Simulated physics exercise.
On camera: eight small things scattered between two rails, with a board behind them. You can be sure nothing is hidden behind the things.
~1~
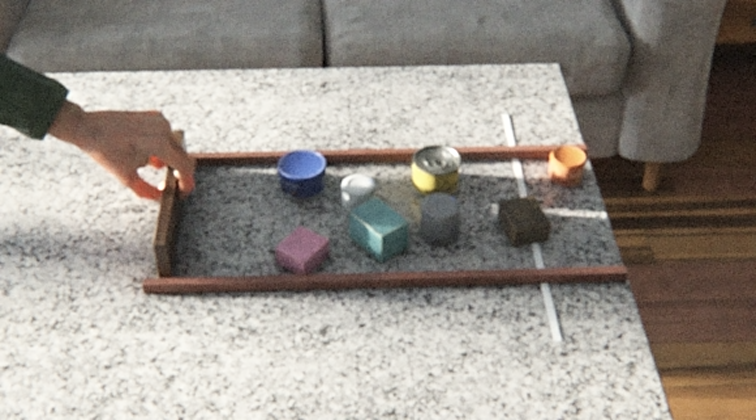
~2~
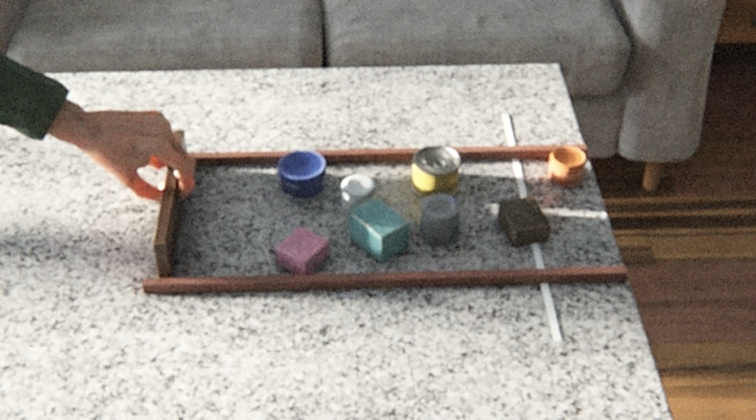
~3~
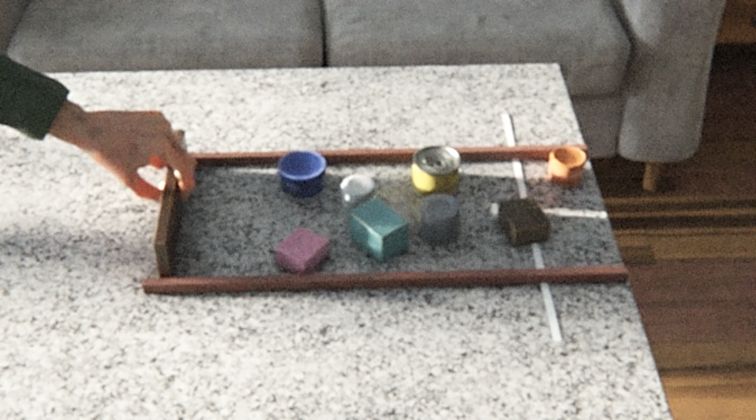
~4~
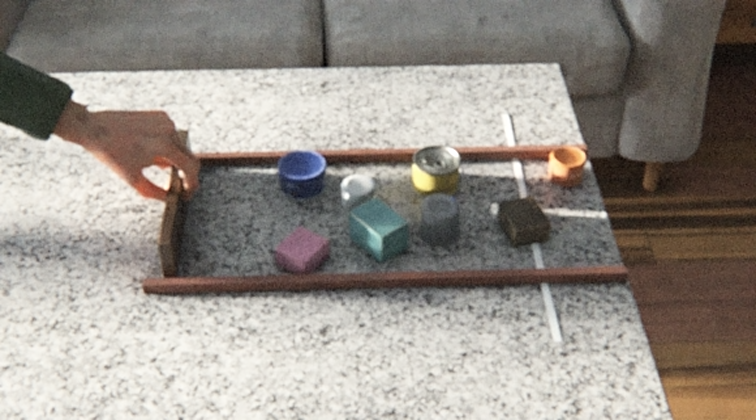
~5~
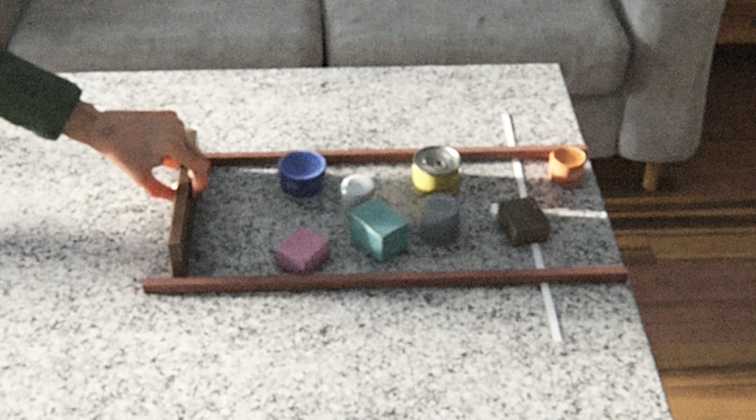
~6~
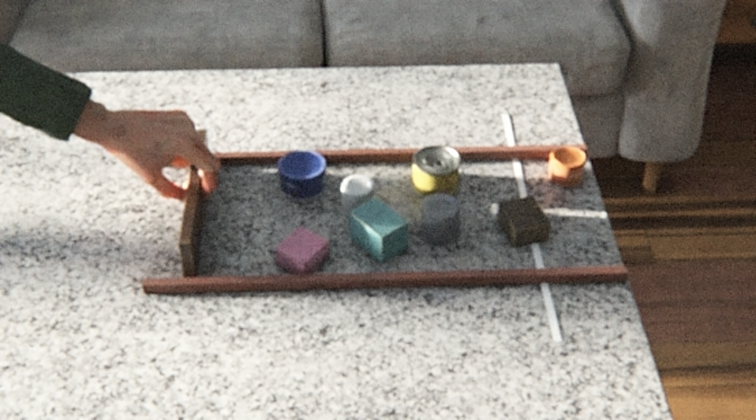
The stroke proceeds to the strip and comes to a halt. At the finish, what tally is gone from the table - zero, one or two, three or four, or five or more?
The tally gone is one or two.
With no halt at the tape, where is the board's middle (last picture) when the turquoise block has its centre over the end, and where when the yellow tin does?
Turquoise block over the end: About (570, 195). Yellow tin over the end: About (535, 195).
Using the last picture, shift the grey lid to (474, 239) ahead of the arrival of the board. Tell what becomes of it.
Grey lid: Safe.
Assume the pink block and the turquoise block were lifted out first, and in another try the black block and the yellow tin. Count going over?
The first count is 1 and the second is 0.
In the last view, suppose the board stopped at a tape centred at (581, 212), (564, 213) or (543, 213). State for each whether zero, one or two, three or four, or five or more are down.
So, one after another, I'd give five or more; three or four; 3 or 4.
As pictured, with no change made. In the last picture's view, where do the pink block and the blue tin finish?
They end up close to (565, 249) and (543, 166).
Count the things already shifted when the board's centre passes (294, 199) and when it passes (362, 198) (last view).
Counts: 2 / 5.
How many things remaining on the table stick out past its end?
I count 2 overhanging.
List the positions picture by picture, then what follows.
Orange tub (567, 166); black block (524, 221); yellow tin (436, 172); board (173, 202); tape (528, 213), in the first picture.
Black block (524, 221); blue tin (302, 176), in the second picture.
Yellow tin (436, 173); grey lid (440, 220), in the third picture.
Orange tub (567, 166); pink block (303, 252), in the fourth picture.
Black block (524, 221); turquoise block (379, 230), in the fifth picture.
Orange tub (567, 166); black block (524, 221); yellow tin (436, 173); board (196, 202); tape (528, 213), in the sixth picture.
Soon after, none off yet; orange tub at rest near (567, 166); black block at rest near (524, 221); yellow tin at rest near (436, 173).
In the end, the number that fall off is one or two; gone, orange tub.
